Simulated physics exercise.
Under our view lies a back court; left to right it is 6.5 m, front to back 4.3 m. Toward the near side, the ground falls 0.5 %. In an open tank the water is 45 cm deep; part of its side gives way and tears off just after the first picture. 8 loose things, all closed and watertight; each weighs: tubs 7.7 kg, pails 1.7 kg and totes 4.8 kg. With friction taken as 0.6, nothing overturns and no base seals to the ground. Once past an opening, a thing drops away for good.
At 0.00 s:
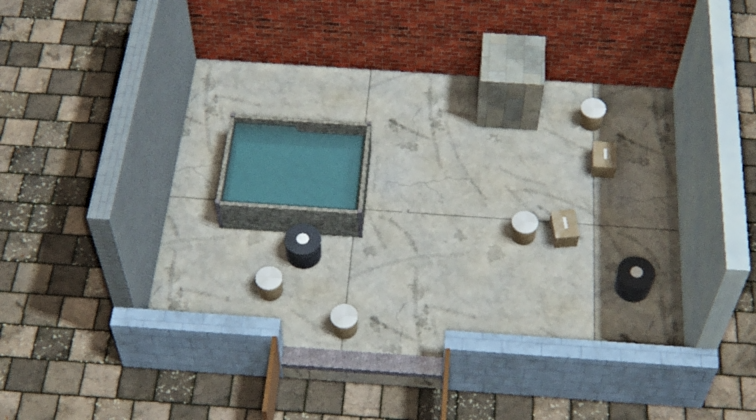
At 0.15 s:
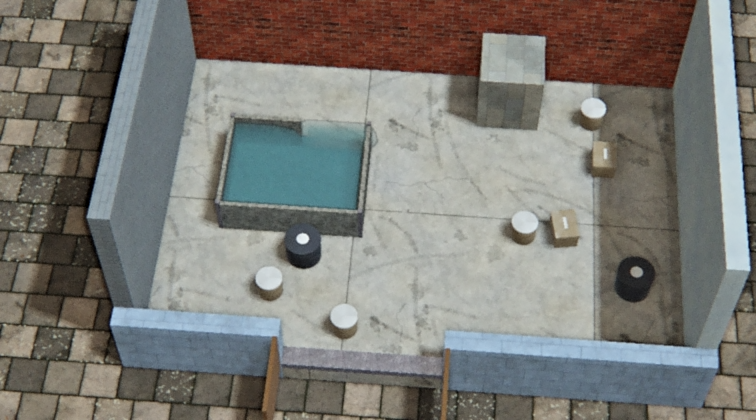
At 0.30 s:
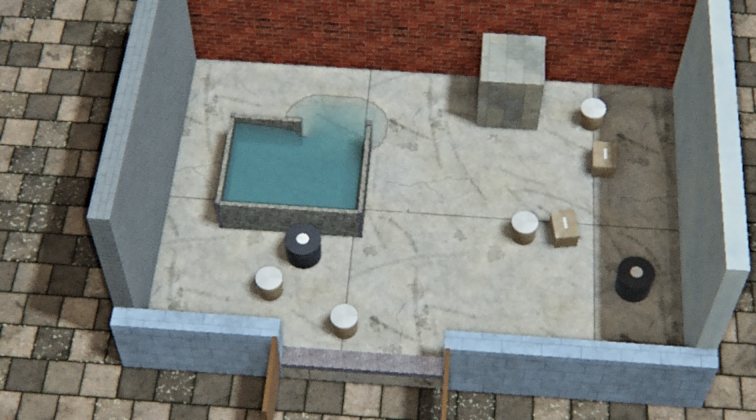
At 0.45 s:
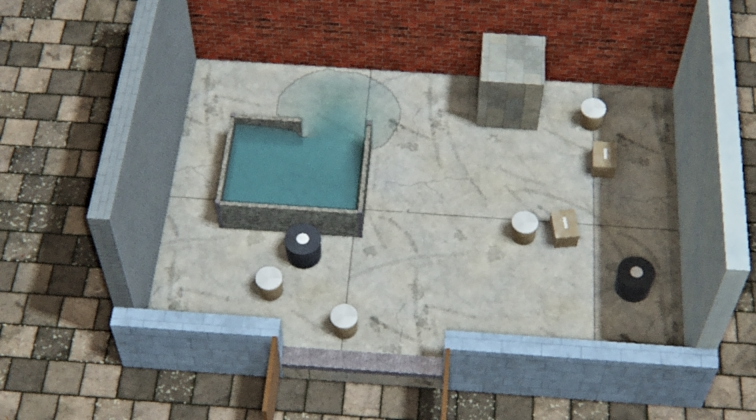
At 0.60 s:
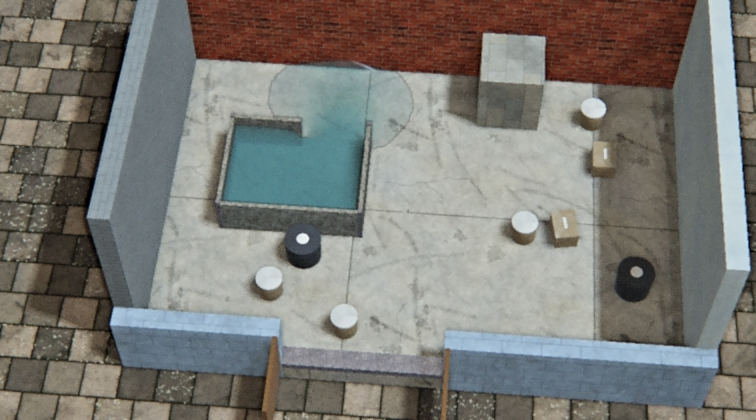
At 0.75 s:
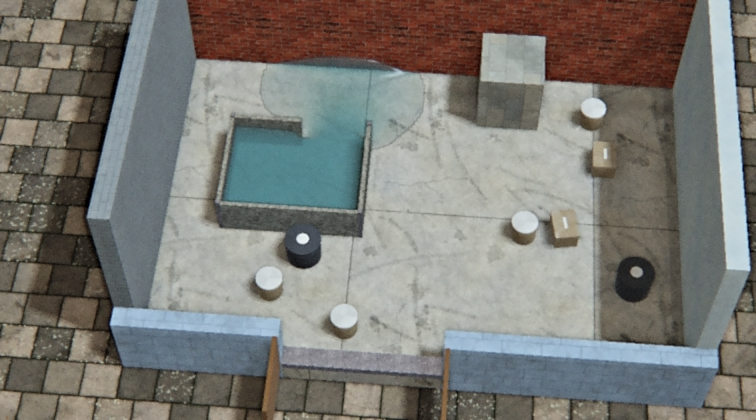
In a walled courtyard, a back corner of the square water tank broke open, and a shallow sheet of water spread across the pale floor to the brick wall, while the scattered containers stayed put.
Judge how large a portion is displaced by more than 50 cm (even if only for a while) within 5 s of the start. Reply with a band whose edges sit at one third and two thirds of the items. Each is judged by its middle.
Band: Under one third.
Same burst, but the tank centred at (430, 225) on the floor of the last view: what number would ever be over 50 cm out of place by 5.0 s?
In that case the number is 2.
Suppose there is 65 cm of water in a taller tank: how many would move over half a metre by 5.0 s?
In that case 2 of them.
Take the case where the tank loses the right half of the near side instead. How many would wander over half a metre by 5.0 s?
The answer then is 3.
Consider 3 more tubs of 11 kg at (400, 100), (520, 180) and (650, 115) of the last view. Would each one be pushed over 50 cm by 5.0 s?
Going through them, I'd say exceeds it, falls short and finally falls short.
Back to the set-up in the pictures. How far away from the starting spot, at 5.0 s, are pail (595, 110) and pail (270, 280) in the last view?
The first is off by 0 cm, the second by 0 cm.
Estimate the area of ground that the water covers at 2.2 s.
Roughly 8.5 m2.
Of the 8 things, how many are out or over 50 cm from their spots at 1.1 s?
I count 0 of them.
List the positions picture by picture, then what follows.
In the first frame, a tub at (637, 272) rests on the ground; a pail at (344, 316) rests on the ground; 2.2 m2 under water; 0 of 8 have shifted.
In the second frame, a tub at (637, 272), on the bottom; a pail at (344, 316), on the bottom; water covers 2.6 m2; 0 of 8 have shifted.
In the third frame, a tub at (637, 272), on the bottom; a pail at (344, 316) rests on the ground; water covers 3.1 m2; 0 of 8 have shifted.
In the fourth frame, a tub at (637, 272), on the bottom; a pail at (344, 316) rests on the ground; water covers 3.8 m2; 0 of 8 have shifted.
In the fifth frame, a tub at (637, 272) rests on the ground; a pail at (344, 316) rests on the ground; water covers 4.3 m2; 0 of 8 have shifted.
In the sixth frame, a tub at (637, 272), on the bottom; a pail at (344, 316) rests on the ground; water covers 4.6 m2; 0 of 8 have shifted.
After 1.1 s 0 of 8 are over 50 cm from their spots; 0 afloat.
After 2.2 s 0 of 8 are over 50 cm from their spots; 0 afloat.
After 3.5 s 0 of 8 are over 50 cm from their spots; 0 afloat.
After 5.0 s 1 of 8 are over 50 cm from their spots, and 1 have been at some point; 0 afloat.
